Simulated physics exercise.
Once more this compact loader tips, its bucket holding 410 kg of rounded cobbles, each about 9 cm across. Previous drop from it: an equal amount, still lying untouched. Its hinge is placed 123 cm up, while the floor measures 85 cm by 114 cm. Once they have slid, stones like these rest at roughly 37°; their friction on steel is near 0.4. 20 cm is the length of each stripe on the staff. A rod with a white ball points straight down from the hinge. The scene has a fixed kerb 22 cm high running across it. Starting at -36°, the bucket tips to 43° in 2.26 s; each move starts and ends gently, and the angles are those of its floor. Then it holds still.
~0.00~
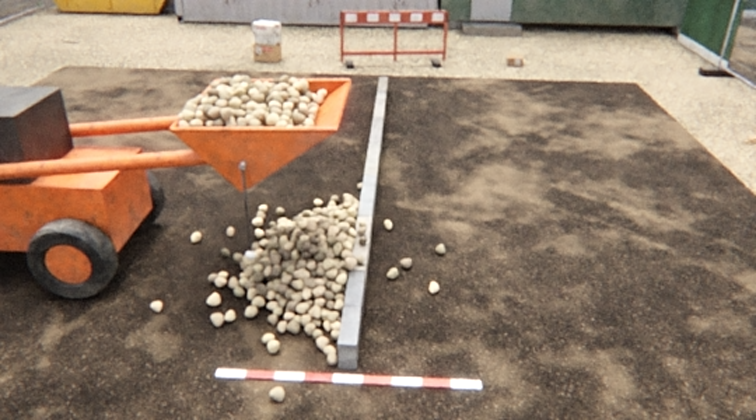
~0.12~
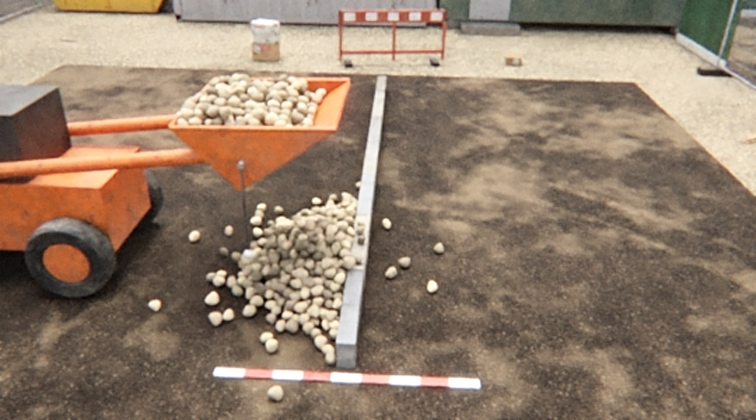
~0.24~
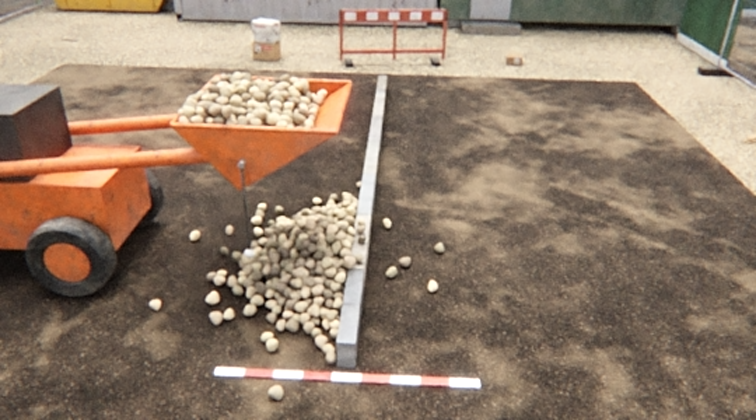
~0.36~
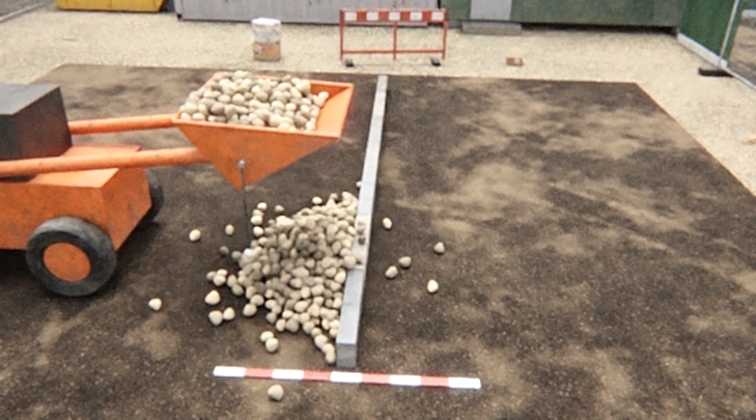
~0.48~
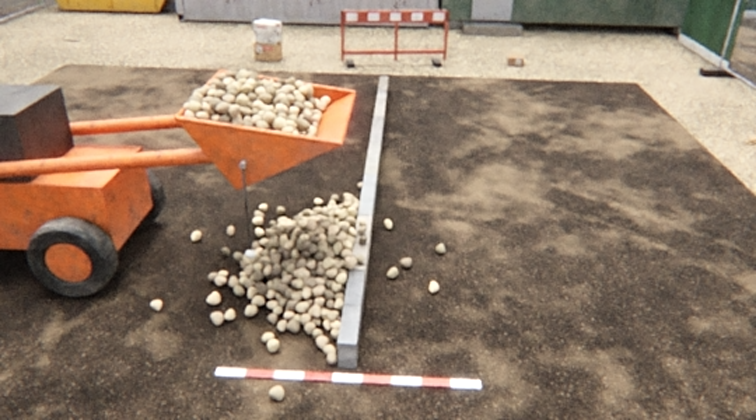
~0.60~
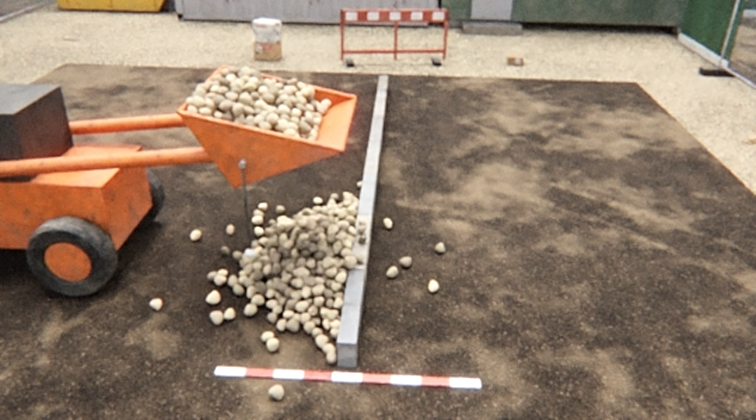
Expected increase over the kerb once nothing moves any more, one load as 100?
About 64 in every hundred.
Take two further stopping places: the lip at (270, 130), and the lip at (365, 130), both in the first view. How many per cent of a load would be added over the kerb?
Around 5 percent, then around 95 percent.
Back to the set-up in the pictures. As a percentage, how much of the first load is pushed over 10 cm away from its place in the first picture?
Close to 0 per cent.
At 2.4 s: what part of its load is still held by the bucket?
I'd say about 5 per cent.
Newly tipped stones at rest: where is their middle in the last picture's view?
Their middle is at about (386, 257).
After 1.7 s the floor is at 30°; in per cent of one load, 82 in the bucket, 114 on this side of the kerb, 4 over the kerb; the foremost stones are at (402, 265).
After 2.4 s the floor is at 43°; in per cent of one load, 4 in the bucket, 147 on this side of the kerb, 49 over the kerb; the foremost stones are at (474, 263).
After 2.7 s the floor is at 43°; in per cent of one load, 0 in the bucket, 139 on this side of the kerb, 62 over the kerb; the foremost stones are at (514, 272).
After 5.3 s the floor is at 43°; in per cent of one load, 0 in the bucket, 136 on this side of the kerb, 65 over the kerb; the foremost stones are at (546, 277). Net gain over the kerb, 64.
